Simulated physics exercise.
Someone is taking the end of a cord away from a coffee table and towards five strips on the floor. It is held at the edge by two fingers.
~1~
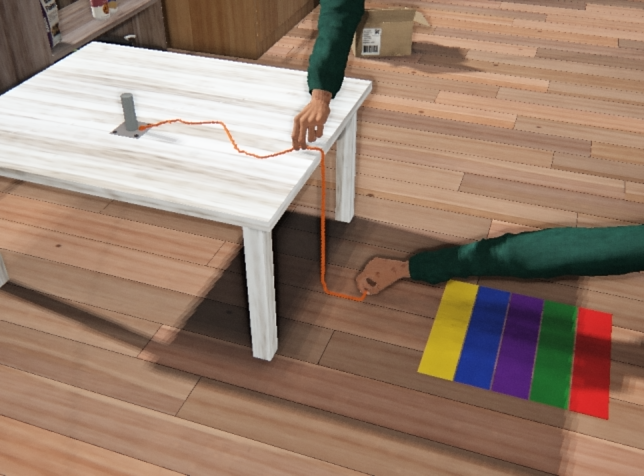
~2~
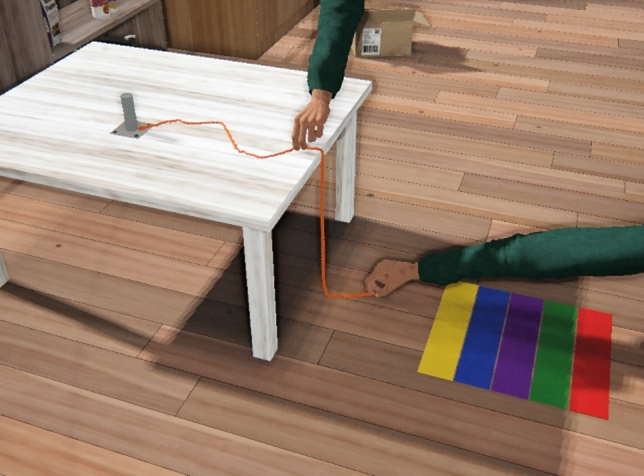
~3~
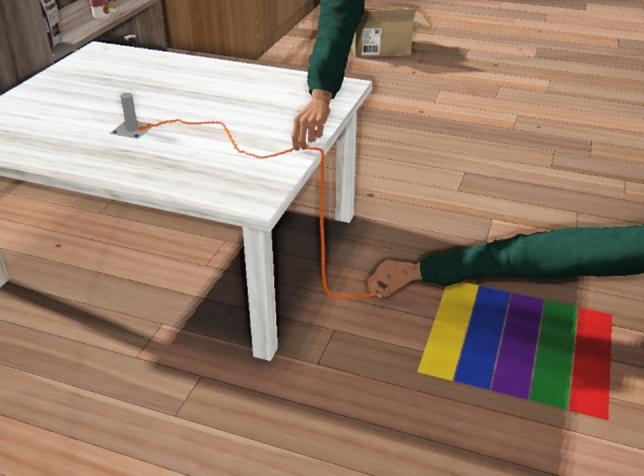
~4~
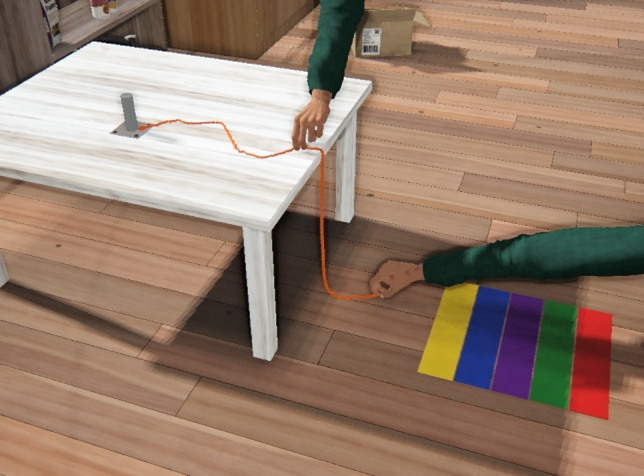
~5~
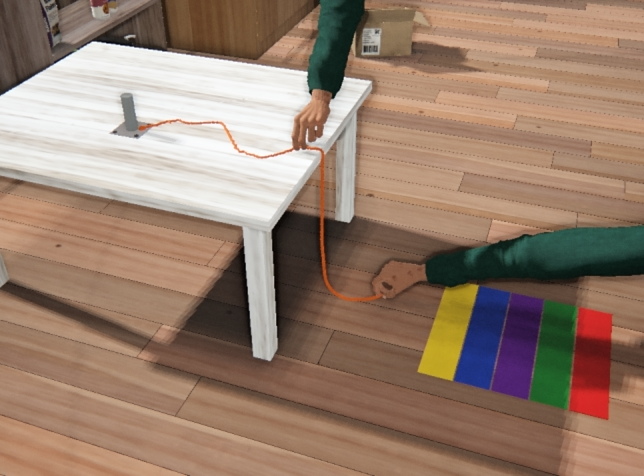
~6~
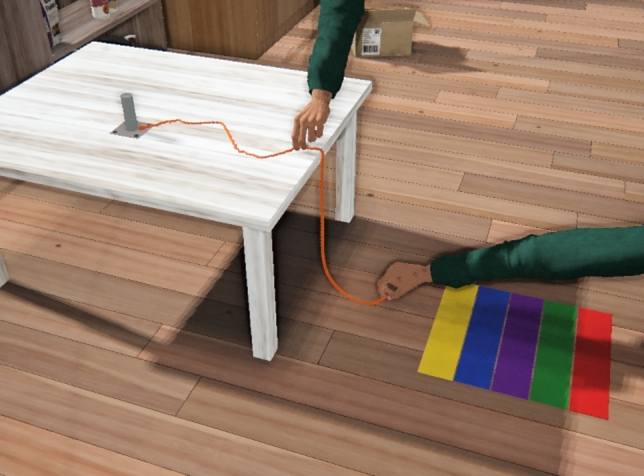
A hand in a green sleeve drew the end of an orange cord slightly right across the floor, toward five coloured strips, while another hand stayed on the cord at the white table's edge.
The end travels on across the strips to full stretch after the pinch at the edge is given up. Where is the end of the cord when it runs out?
Above the green strip.
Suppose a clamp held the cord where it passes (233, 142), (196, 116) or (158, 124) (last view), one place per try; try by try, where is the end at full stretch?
First try around (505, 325), second around (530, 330), third around (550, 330).
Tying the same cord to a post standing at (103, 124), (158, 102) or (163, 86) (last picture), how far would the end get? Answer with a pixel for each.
Try by try, around (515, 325), (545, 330) and (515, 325).
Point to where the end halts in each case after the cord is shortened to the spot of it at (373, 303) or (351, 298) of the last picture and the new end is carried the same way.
Try one: (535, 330); try two: (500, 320).
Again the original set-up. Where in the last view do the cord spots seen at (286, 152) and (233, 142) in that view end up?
They end up around (343, 175) and around (274, 146).
A little later, end near (483, 318); over blue.
Next, end near (531, 329); over purple.
When it is tight, end near (559, 335); over green. The green one.
